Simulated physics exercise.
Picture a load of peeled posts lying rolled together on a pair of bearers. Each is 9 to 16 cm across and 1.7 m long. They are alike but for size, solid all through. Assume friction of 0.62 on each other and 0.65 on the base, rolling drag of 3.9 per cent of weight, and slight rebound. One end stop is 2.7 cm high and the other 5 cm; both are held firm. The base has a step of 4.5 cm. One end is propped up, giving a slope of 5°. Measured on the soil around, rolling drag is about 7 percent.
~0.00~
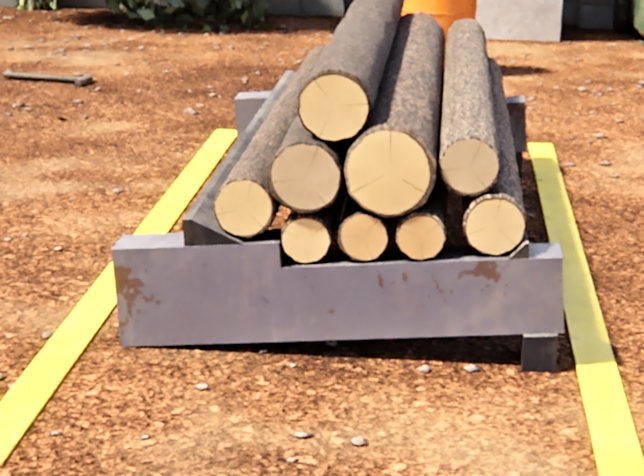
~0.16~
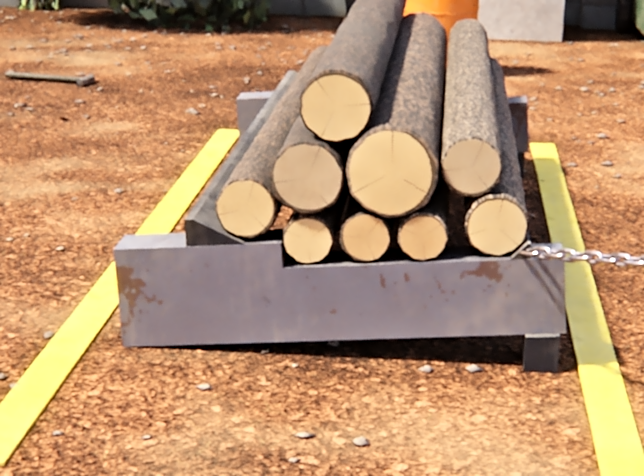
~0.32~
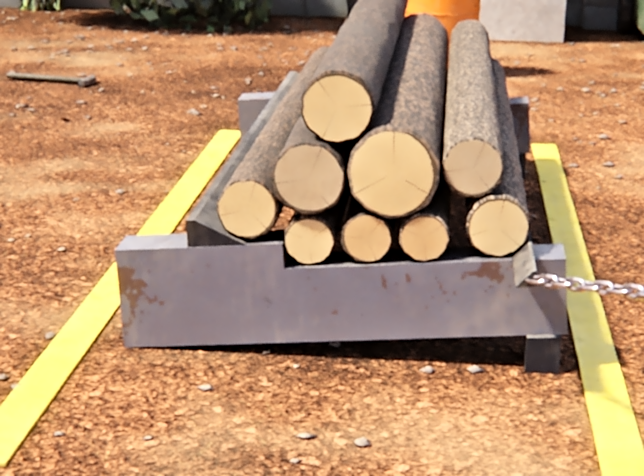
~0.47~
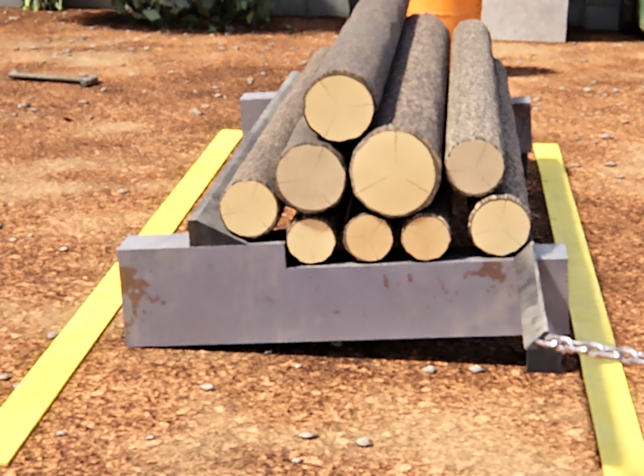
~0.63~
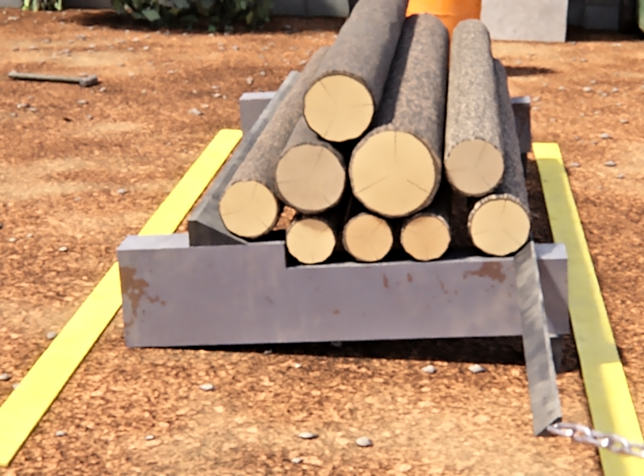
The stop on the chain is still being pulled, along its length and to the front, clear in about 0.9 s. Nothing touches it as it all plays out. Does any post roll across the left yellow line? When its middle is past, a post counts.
Lab note - no.
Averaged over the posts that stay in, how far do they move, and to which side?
Roughly 0 cm to the right.
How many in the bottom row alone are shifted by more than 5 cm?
0 of them.
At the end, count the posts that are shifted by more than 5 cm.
Count: 0.
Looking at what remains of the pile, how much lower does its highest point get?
Something like 0 cm, I'd say.
After 1.16 s, 0 now displaced over 5 cm; not one across the yellow lines.
After 1.25 s, 0 now displaced over 5 cm; not one across the yellow lines.
All still by 1.5 s, 0 moved over 5 cm; not one across the yellow lines; top of the pile 51 cm high, from 51 cm.
